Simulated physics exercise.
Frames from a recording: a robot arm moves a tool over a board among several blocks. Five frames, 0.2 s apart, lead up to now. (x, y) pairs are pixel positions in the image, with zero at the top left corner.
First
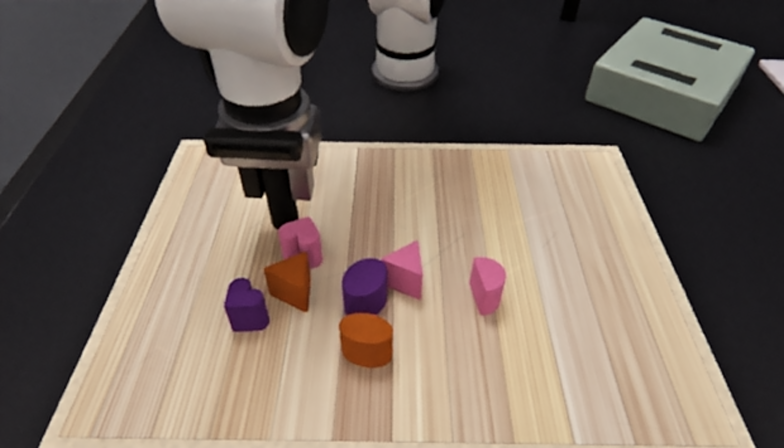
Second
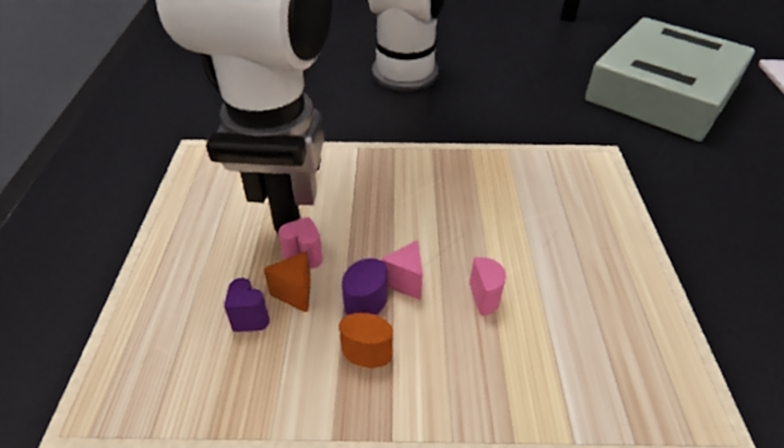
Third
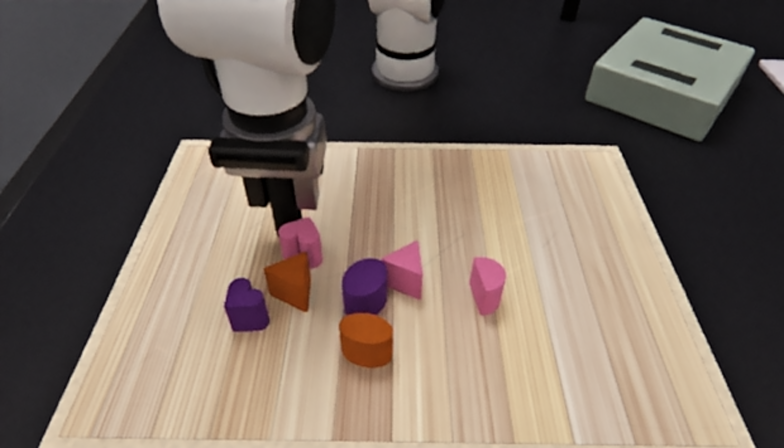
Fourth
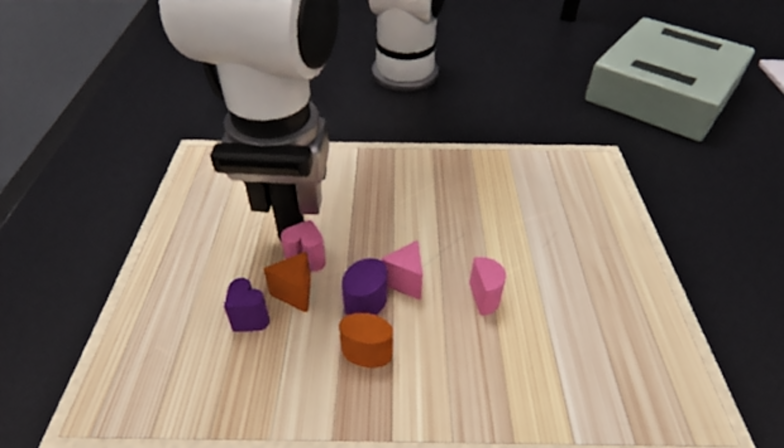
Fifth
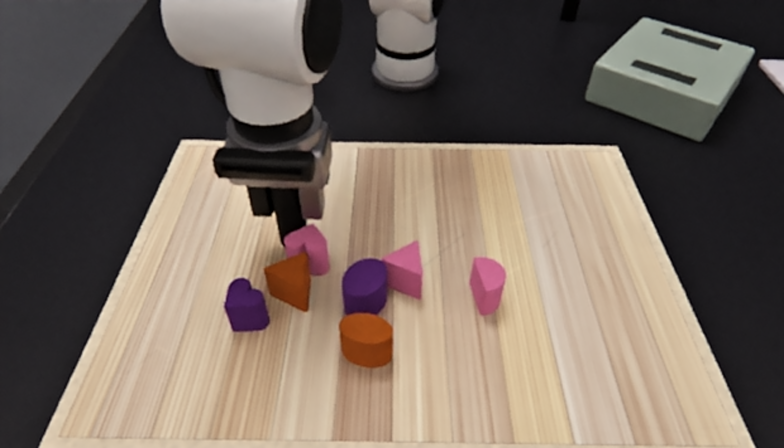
A robot arm moves its black tool slightly down and to the right over a wooden board, nudging a pink heart-shaped block a short way in the same direction, while the orange, purple and other pink blocks stay still.
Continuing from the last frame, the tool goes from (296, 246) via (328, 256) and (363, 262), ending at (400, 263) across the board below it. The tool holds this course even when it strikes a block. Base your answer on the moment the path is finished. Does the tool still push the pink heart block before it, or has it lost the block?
Shed along the way.
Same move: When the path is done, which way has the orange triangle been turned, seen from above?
Verdict: Clockwise.
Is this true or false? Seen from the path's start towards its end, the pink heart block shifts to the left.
The claim does not hold.
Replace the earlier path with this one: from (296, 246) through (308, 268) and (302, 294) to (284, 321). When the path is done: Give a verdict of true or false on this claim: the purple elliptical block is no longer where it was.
That statement is accurate.
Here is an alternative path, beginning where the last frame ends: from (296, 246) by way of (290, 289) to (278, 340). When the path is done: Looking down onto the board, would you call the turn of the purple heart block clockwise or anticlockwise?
Spins clockwise.
On the path given first. One third of the way, tool (328, 250); orange triangle (293, 271), turned 20° clockwise; pink heart block (328, 254), turned 40° clockwise.
Two thirds of the way, tool (363, 256); orange triangle (293, 271), turned 25° clockwise; pink heart block (329, 256), turned 45° clockwise.
At the end, tool (400, 257); orange triangle (293, 271), turned 25° clockwise; pink heart block (329, 256), turned 45° clockwise; purple elliptical block still; pink triangle (411, 258), turned 15° clockwise.
